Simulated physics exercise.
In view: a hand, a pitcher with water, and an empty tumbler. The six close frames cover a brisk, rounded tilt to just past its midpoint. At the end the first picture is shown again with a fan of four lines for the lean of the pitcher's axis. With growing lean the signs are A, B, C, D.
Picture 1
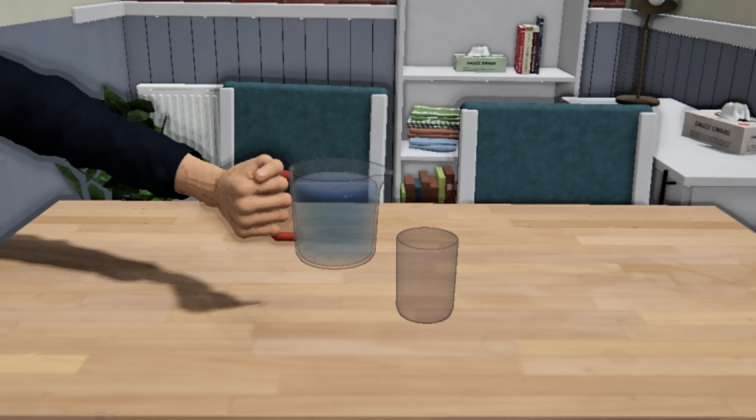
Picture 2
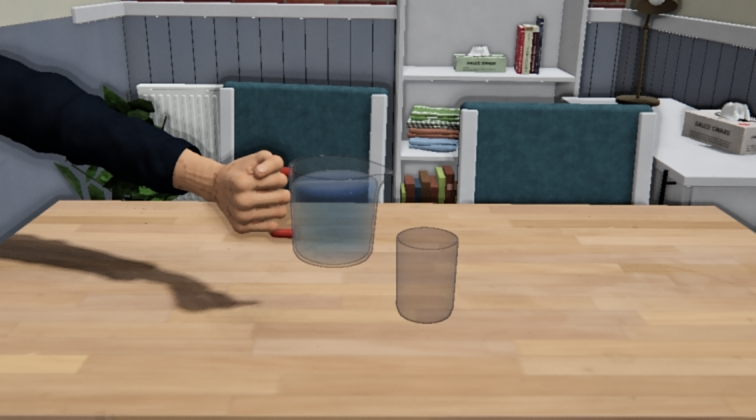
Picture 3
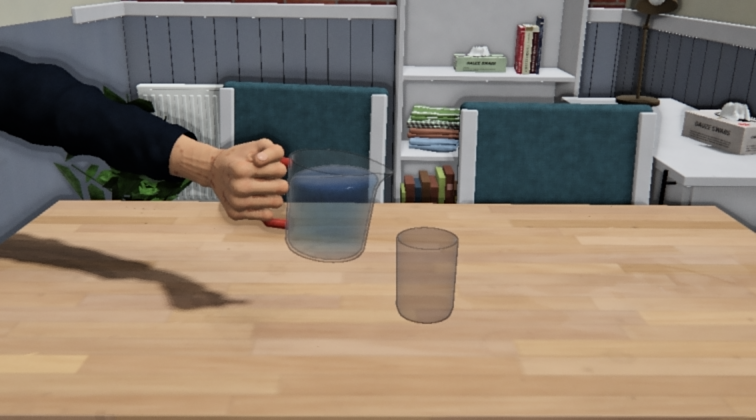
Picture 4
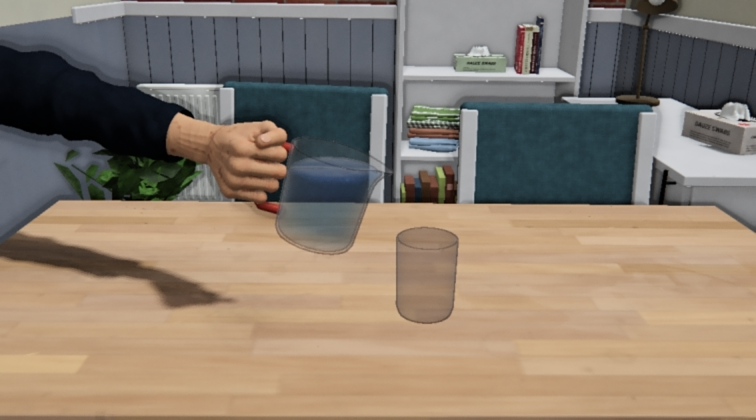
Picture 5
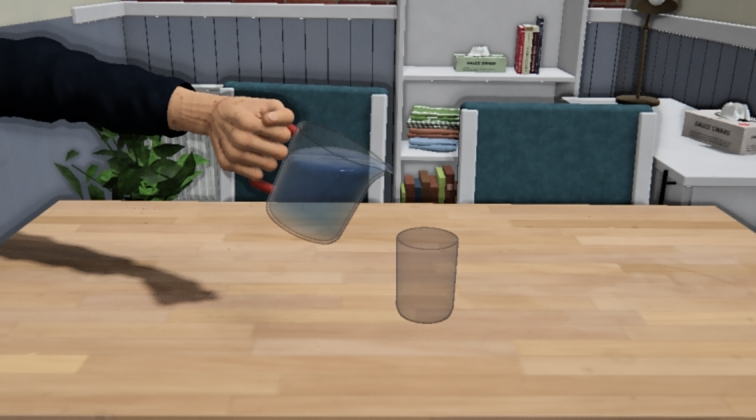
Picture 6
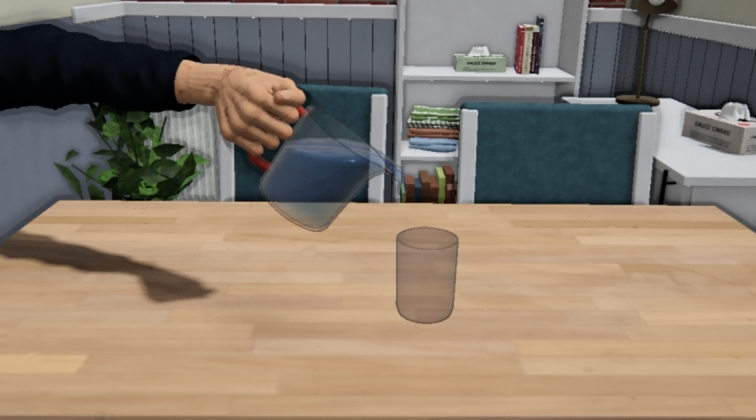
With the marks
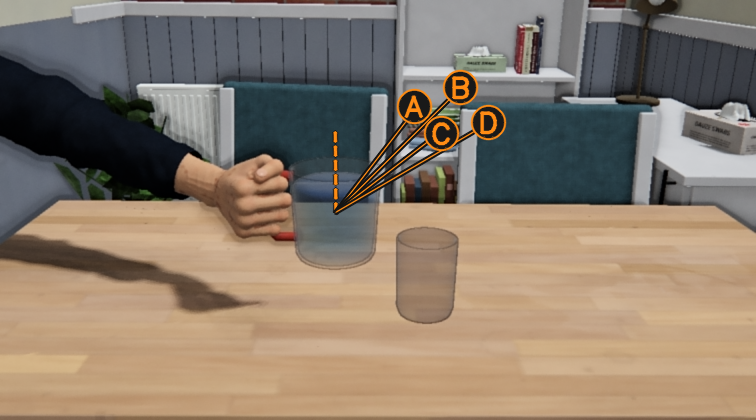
A hand holding a clear pitcher of water by its red handle lifted and tilted it to the right, more and more steeply, until water began to run over the lip above an empty tumbler.
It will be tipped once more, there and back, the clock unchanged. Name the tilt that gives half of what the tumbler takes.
B works best here.
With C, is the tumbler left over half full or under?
Over half.
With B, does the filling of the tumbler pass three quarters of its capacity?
No, it does not.
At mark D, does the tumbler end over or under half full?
Over half.
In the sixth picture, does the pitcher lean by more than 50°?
No, it does not.
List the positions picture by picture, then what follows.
Upright, lip at (393, 172); rim of the tumbler round (427, 237); nothing has left yet, in the first picture.
Upright, lip at (393, 172); nothing has left yet, in the second picture.
Tipped about 7°, lip at (393, 172); nothing has left yet, in the third picture.
Tipped about 15°, lip at (392, 171); nothing has left yet, in the fourth picture.
Tipped about 26°, lip at (392, 171); nothing has left yet, in the fifth picture.
Tipped about 36°, lip at (391, 171); water is over the lip, down to (402, 192), in the sixth picture.
On the marked copy, A at (405, 122); B at (449, 99); C at (426, 142); D at (473, 131).
For mark A, the tumbler ends with about 30 % of what it can hold.
For mark B, the tumbler ends with about 47 % of what it can hold.
For mark C, the tumbler ends with about 67 % of what it can hold.
For mark D, the tumbler ends with about 78 % of what it can hold; 7 % of the water is spilt.
